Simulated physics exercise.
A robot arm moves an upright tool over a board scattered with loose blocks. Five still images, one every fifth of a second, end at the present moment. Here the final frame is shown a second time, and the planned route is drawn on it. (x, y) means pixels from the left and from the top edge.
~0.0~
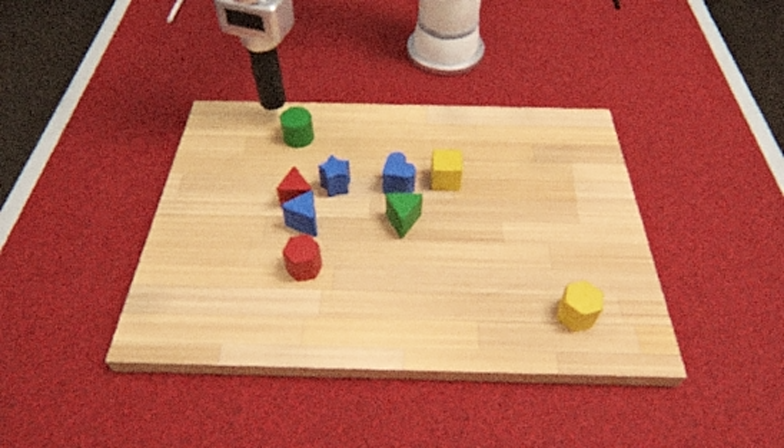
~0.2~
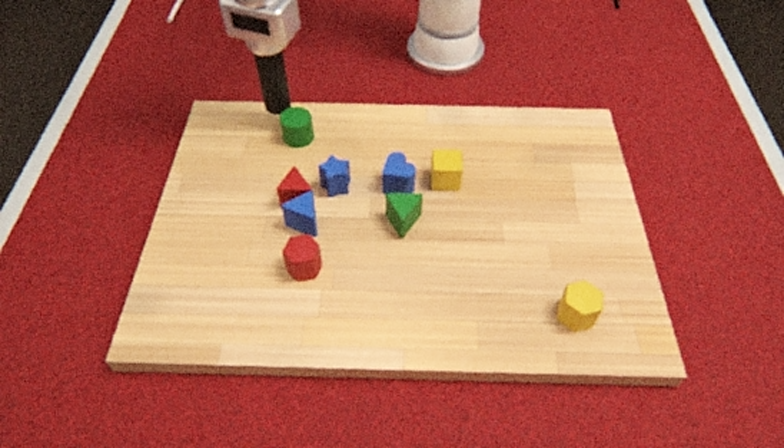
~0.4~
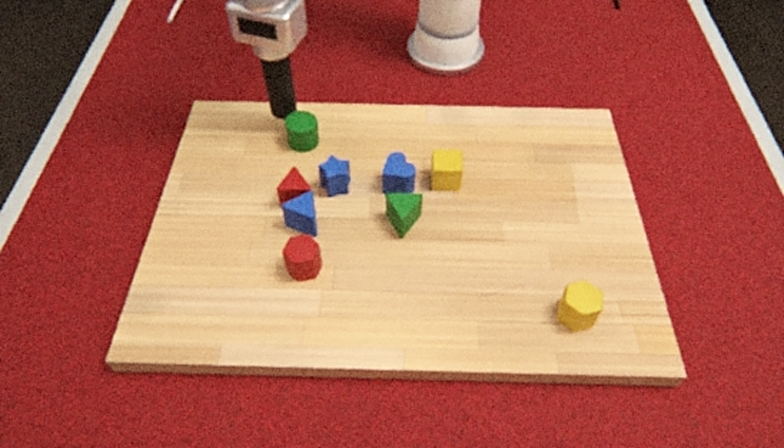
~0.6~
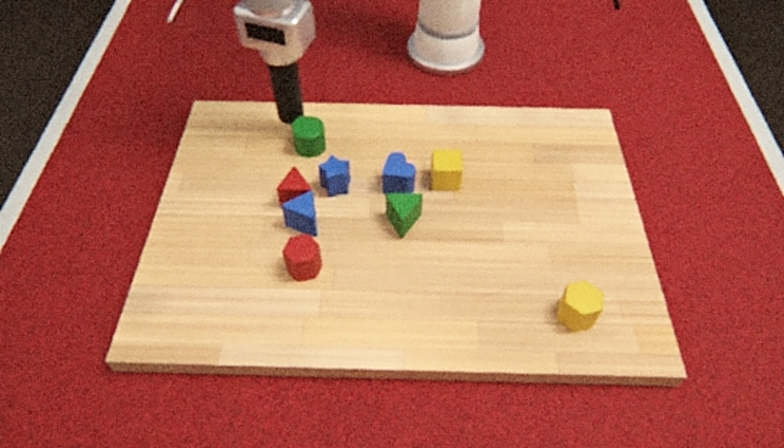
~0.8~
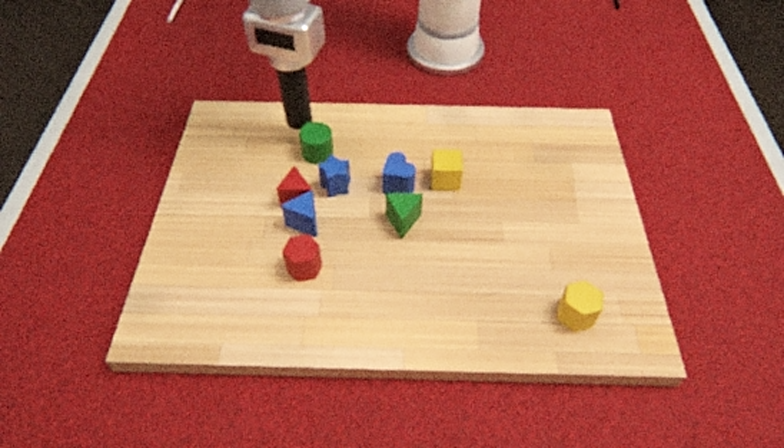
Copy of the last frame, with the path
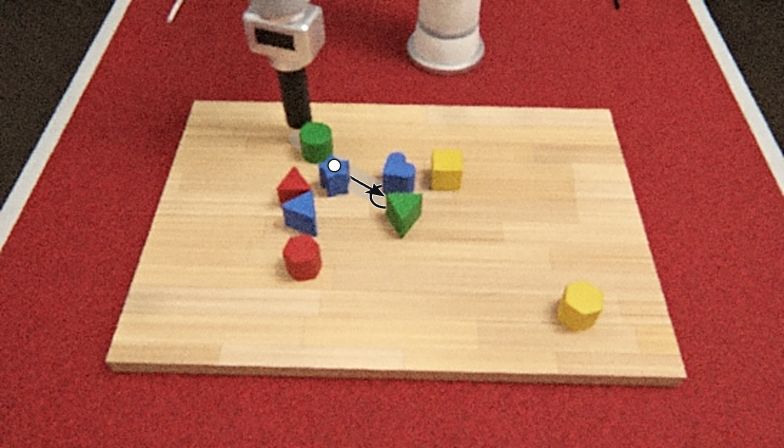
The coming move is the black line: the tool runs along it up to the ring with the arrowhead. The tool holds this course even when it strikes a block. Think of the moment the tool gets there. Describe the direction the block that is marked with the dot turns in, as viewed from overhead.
Turns clockwise.
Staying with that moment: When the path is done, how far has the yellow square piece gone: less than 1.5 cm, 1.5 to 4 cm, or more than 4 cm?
Travels under 1.5 cm.
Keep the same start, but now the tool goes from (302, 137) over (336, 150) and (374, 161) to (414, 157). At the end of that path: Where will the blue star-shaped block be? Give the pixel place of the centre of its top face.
At the end it should sit near (336, 180).
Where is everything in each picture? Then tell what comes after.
In the first picture, tip of the tool at (273, 102), middles of tops, red three-sided block at (294, 180), green cylinder at (295, 116), blue star-shaped block at (334, 166), blue heart-shaped block at (399, 165), green three-sided block at (404, 202), yellow square piece at (448, 159).
In the second picture, tool at (278, 106), nothing pushed.
In the third picture, tool at (284, 111), green cylinder at (301, 120).
In the fourth picture, tool at (291, 116), green cylinder at (308, 126).
In the fifth picture, tool at (299, 121), red three-sided block at (294, 180), green cylinder at (315, 132), blue star-shaped block at (334, 166), blue heart-shaped block at (399, 165), green three-sided block at (404, 202), yellow square piece at (448, 159).
The line goes from (302, 137) through (325, 158) and (352, 178) to (385, 196); the dot is on the blue star-shaped block.
The first path, step by step. One third of the way, tool at (323, 142); green cylinder at (343, 152); blue star-shaped block at (344, 174), turned 45° clockwise.
Two thirds of the way, tool at (352, 163); green cylinder at (373, 174); blue star-shaped block at (354, 192), turned 90° clockwise; blue heart-shaped block at (403, 168), turned 25° anticlockwise.
At the end, tool at (385, 181); red three-sided block unmoved; green cylinder at (396, 199); blue star-shaped block at (356, 195), turned 115° clockwise; blue heart-shaped block at (417, 173), turned 60° anticlockwise; green three-sided block at (413, 220), turned 45° anticlockwise; yellow square piece unmoved.
